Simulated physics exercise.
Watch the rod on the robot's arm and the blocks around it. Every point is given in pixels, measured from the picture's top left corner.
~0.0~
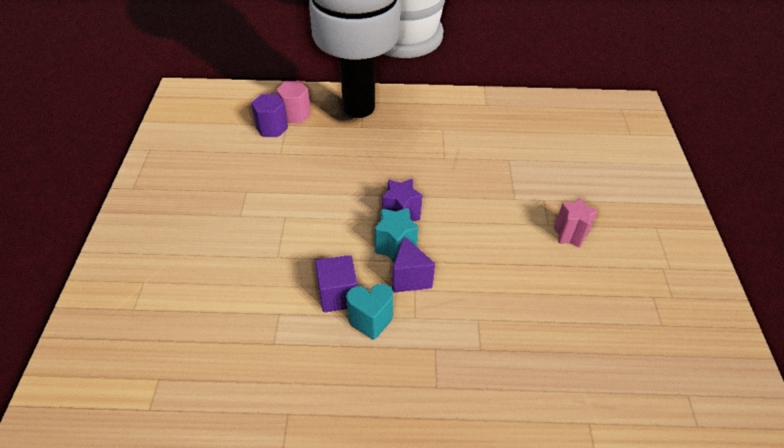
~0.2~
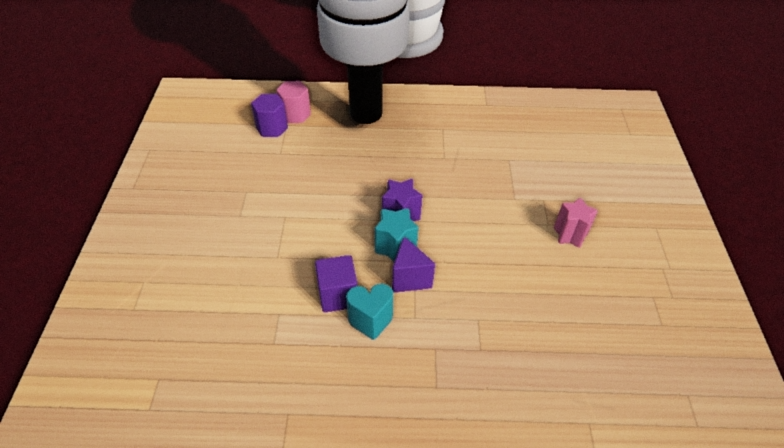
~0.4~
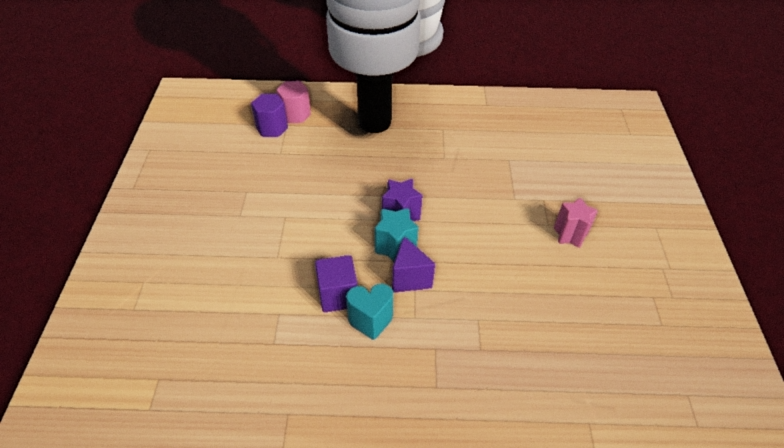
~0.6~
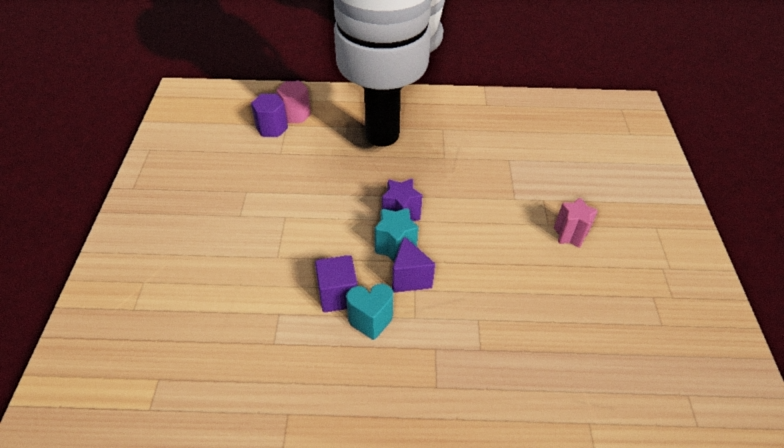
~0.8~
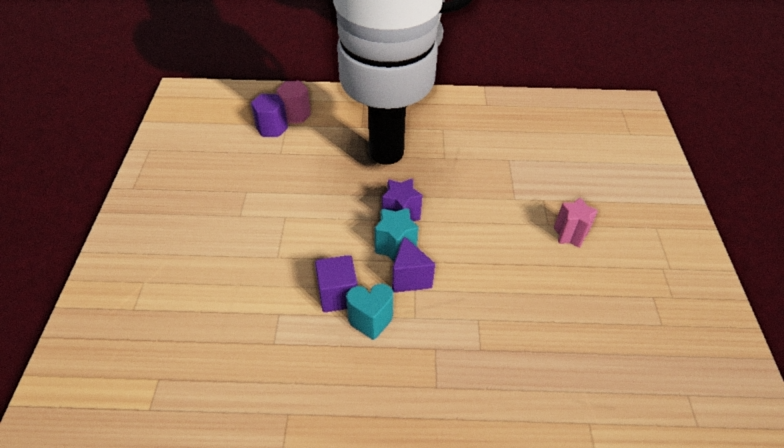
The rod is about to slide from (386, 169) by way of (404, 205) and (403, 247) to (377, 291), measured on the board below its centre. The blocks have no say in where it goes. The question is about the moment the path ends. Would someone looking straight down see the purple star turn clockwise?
I'd say no.
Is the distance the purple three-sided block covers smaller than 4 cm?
No.
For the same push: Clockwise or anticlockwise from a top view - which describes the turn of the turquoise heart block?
Rotates clockwise.
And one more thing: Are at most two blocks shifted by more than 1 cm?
It seems not.
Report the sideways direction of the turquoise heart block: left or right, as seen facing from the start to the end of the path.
My answer: Right.
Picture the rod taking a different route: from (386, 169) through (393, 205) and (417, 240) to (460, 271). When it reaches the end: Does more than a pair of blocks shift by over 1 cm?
Going by the path, yes.
On the path given first. One third of the way, rod (405, 190); turquoise star (397, 230), turned 35° clockwise; purple star (409, 204); purple three-sided block (411, 261).
Two thirds of the way, rod (403, 233); turquoise heart block (368, 311), turned 50° clockwise; turquoise star (386, 278), turned 50° clockwise; purple star (405, 251); purple three-sided block (414, 298), turned 95° anticlockwise.
At the end, rod (377, 277); turquoise heart block (346, 349), turned 55° clockwise; turquoise star (376, 325), turned 85° clockwise; purple star (399, 293), turned 30° anticlockwise; purple three-sided block (426, 317), turned 120° anticlockwise.
